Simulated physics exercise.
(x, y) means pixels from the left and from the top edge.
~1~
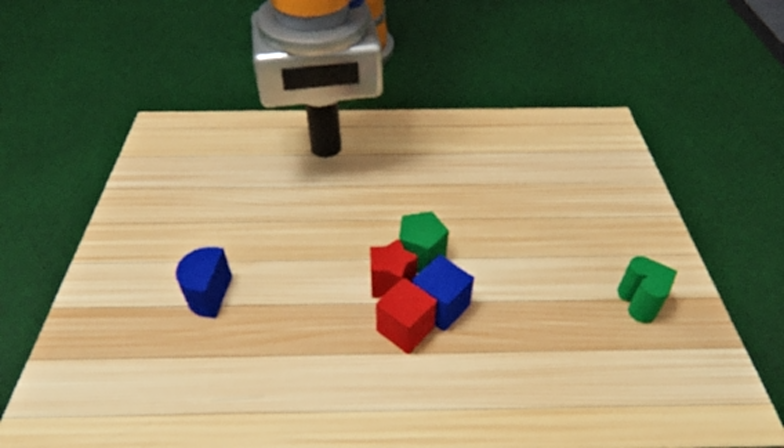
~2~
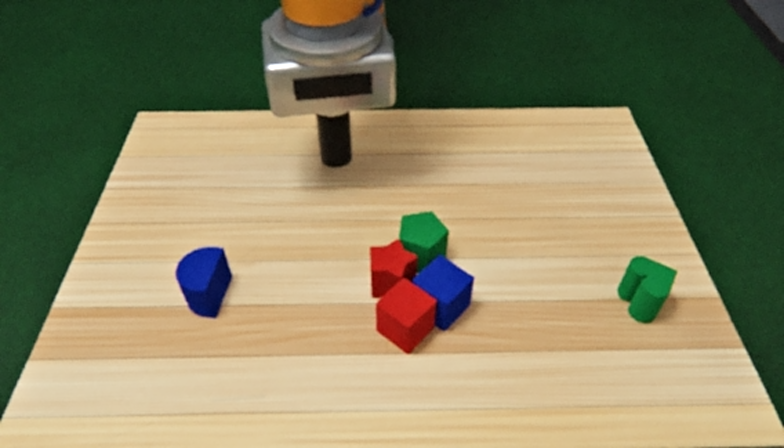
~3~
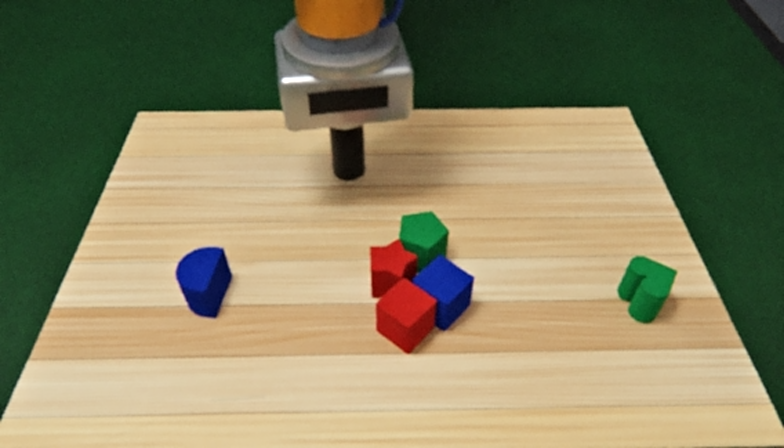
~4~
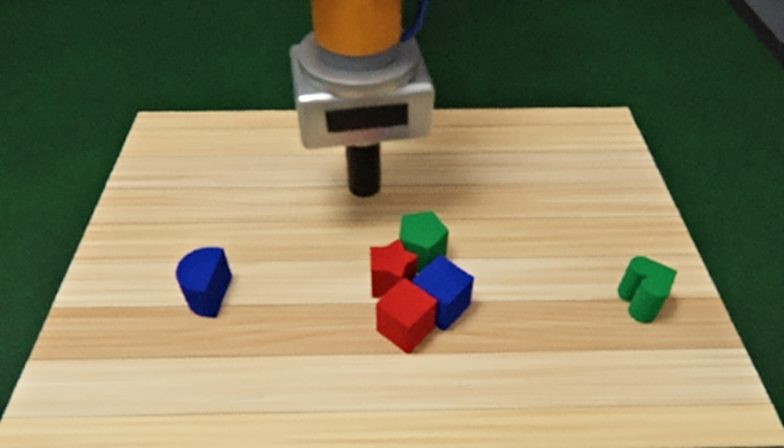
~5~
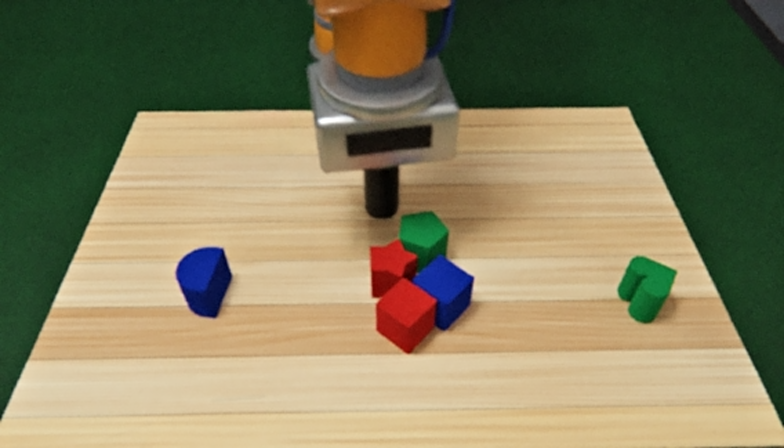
The footage shows a robotic arm with a black peg moving forward and slightly right over a wooden board, nearing a cluster of red, blue and green blocks, while all the blocks, including one at each side, stay still.
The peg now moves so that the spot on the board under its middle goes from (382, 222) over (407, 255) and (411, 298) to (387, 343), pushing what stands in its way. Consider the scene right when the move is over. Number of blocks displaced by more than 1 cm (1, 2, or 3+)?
It's going to be three or more.
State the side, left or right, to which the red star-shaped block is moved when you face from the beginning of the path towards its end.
Slides right.
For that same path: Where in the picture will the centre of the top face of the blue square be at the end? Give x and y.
Final place: (463, 292).
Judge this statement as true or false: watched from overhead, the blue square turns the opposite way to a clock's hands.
That claim is false.
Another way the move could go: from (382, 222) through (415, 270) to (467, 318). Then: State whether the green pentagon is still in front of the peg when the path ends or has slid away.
Expect to find it next to or behind the peg.
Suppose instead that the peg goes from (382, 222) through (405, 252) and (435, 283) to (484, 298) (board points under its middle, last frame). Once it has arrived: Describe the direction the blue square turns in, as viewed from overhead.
The blue square rotates clockwise.
What follows on the original path. One third of the way, peg (408, 242); green pentagon (447, 244), turned 35° anticlockwise; blue square (451, 284), turned 20° clockwise.
Two thirds of the way, peg (411, 286); red star-shaped block (373, 280), turned 20° clockwise; red square (405, 312); green pentagon (457, 253), turned 75° anticlockwise; blue square (463, 292), turned 55° clockwise.
At the end, peg (387, 330); red star-shaped block (358, 292), turned 75° clockwise; red square (402, 353), turned 65° anticlockwise; green pentagon (457, 253), turned 75° anticlockwise; blue square (463, 292), turned 55° clockwise.
